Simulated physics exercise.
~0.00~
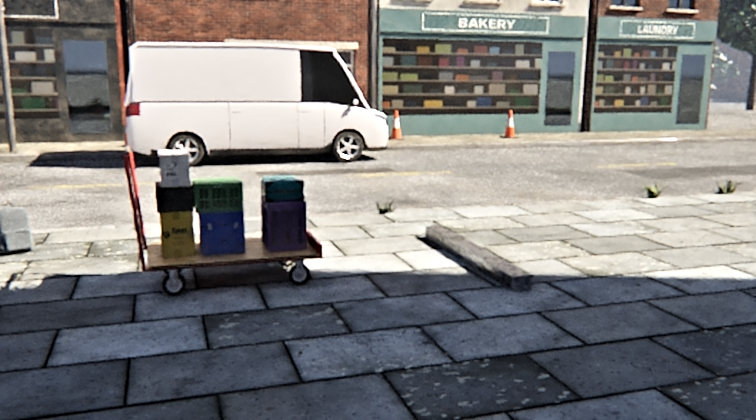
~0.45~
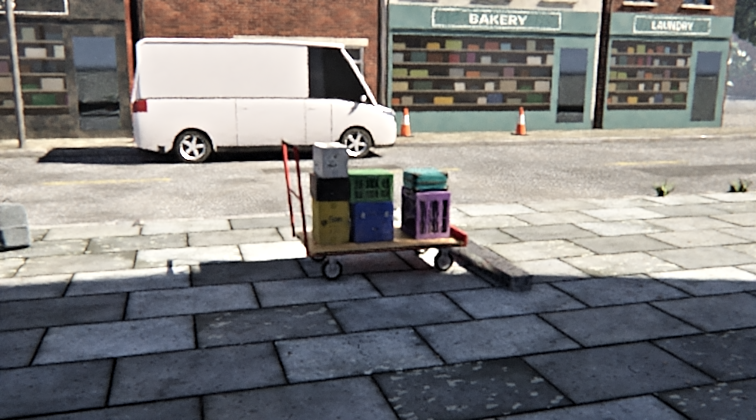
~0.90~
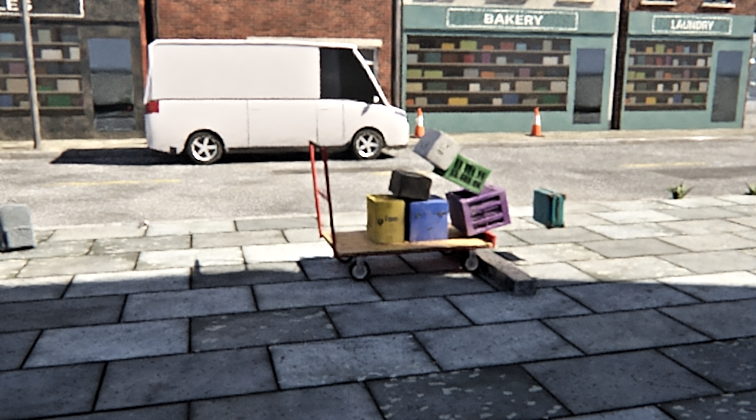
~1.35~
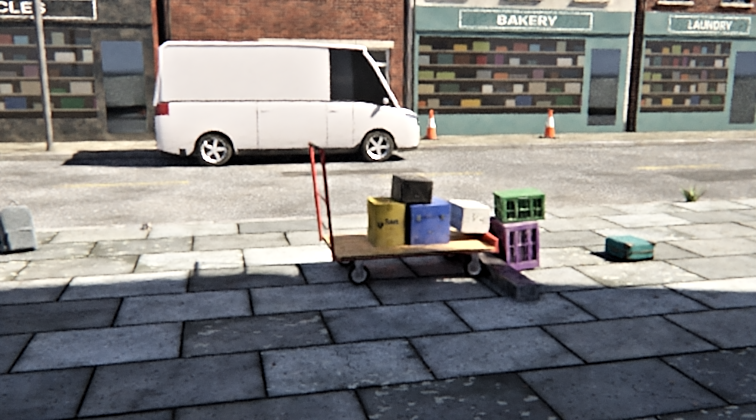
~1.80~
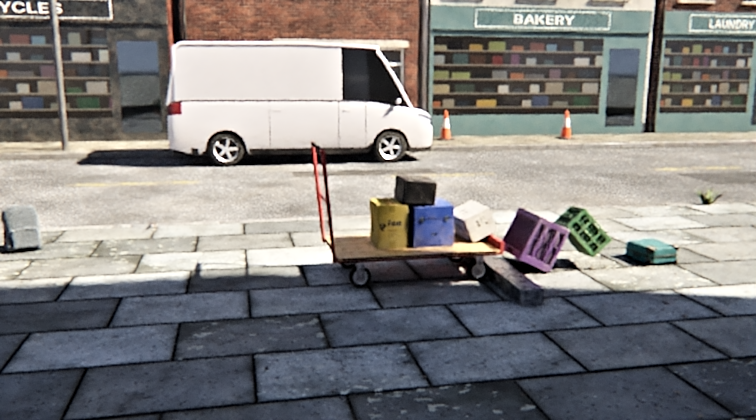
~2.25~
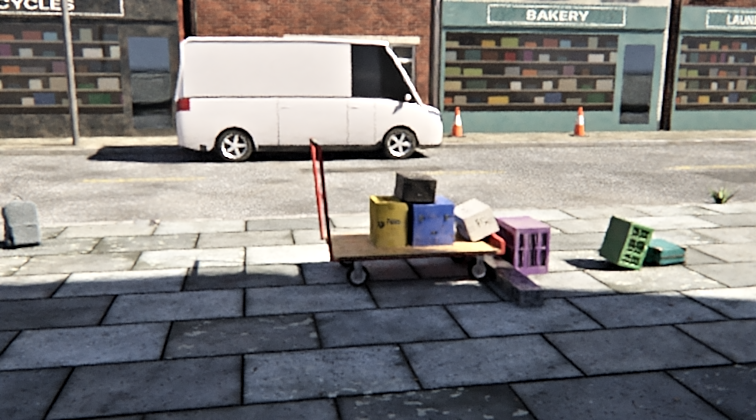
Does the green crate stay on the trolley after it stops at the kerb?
No, the green crate flies off the front of the trolley and ends up on the paving to the right, beside the teal suitcase.
